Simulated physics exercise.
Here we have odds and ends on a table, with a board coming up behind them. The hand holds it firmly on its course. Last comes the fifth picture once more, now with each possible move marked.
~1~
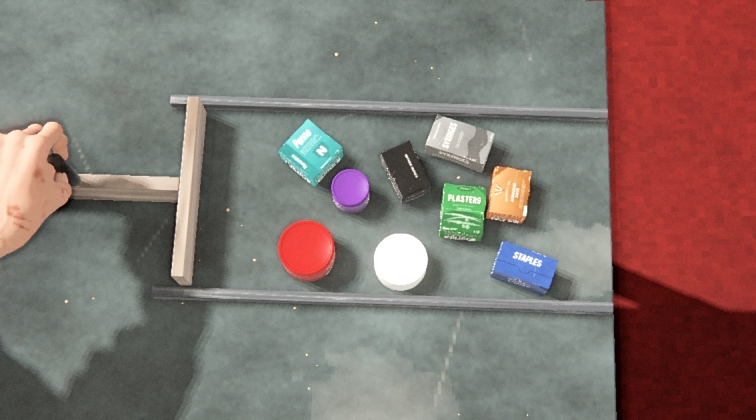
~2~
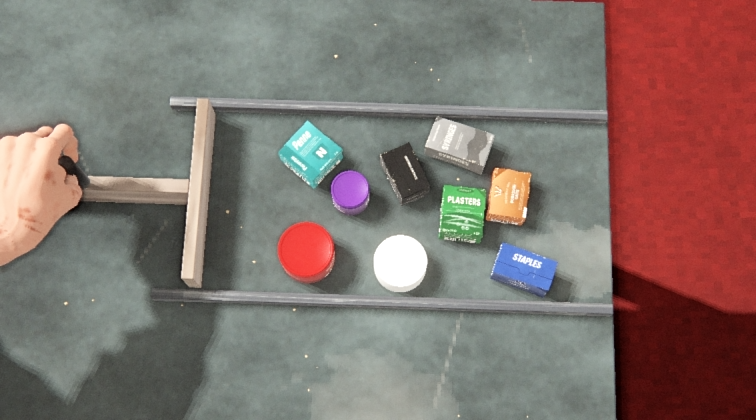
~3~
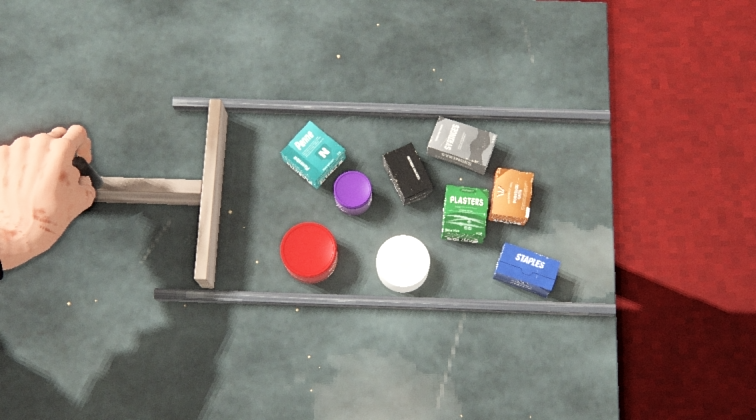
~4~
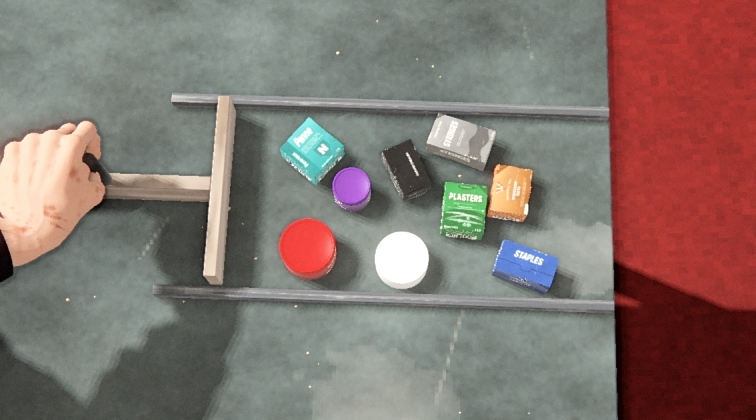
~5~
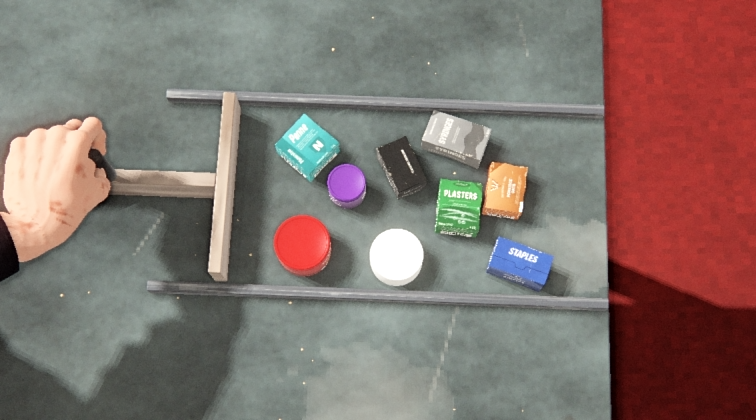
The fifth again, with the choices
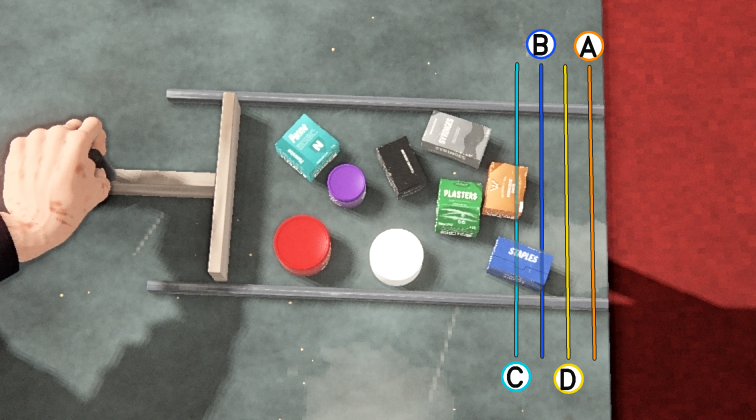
A wooden board on a handle, held by a hand at the left, slides a short way to the right between two rails on a tabletop. It draws nearer to the red pot and teal box, while they and the other small boxes and pots ahead stay in place, untouched.
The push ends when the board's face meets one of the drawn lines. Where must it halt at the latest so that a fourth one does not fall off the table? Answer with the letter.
It can go as far as C.
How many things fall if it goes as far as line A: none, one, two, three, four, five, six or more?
In all, six or more.
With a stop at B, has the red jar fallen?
By then, no.
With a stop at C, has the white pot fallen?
By then, no.
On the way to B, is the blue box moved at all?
By then, yes.
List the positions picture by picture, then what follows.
The first picture shows orange packet (509, 195); black box (405, 173); white pot (401, 262).
The second picture shows board (195, 186); green box (463, 215).
The third picture shows board (209, 187); blue box (527, 271).
The fourth picture shows board (217, 183); grey box (460, 142).
The fifth picture shows board (222, 180); orange packet (505, 191); black box (401, 168); white pot (396, 257).
On the marked copy, A at (592, 207); B at (542, 205); C at (517, 204); D at (567, 206).
With C. Early on, board (327, 184); white pot (412, 260); turquoise packet (367, 140).
Further on, board (434, 188); blue box (570, 273); orange packet (549, 184).
At the end, board (517, 191); blue box over the edge; orange packet over the edge; three fallen.
As for the rest, A drops nine; B drops five; D drops six.
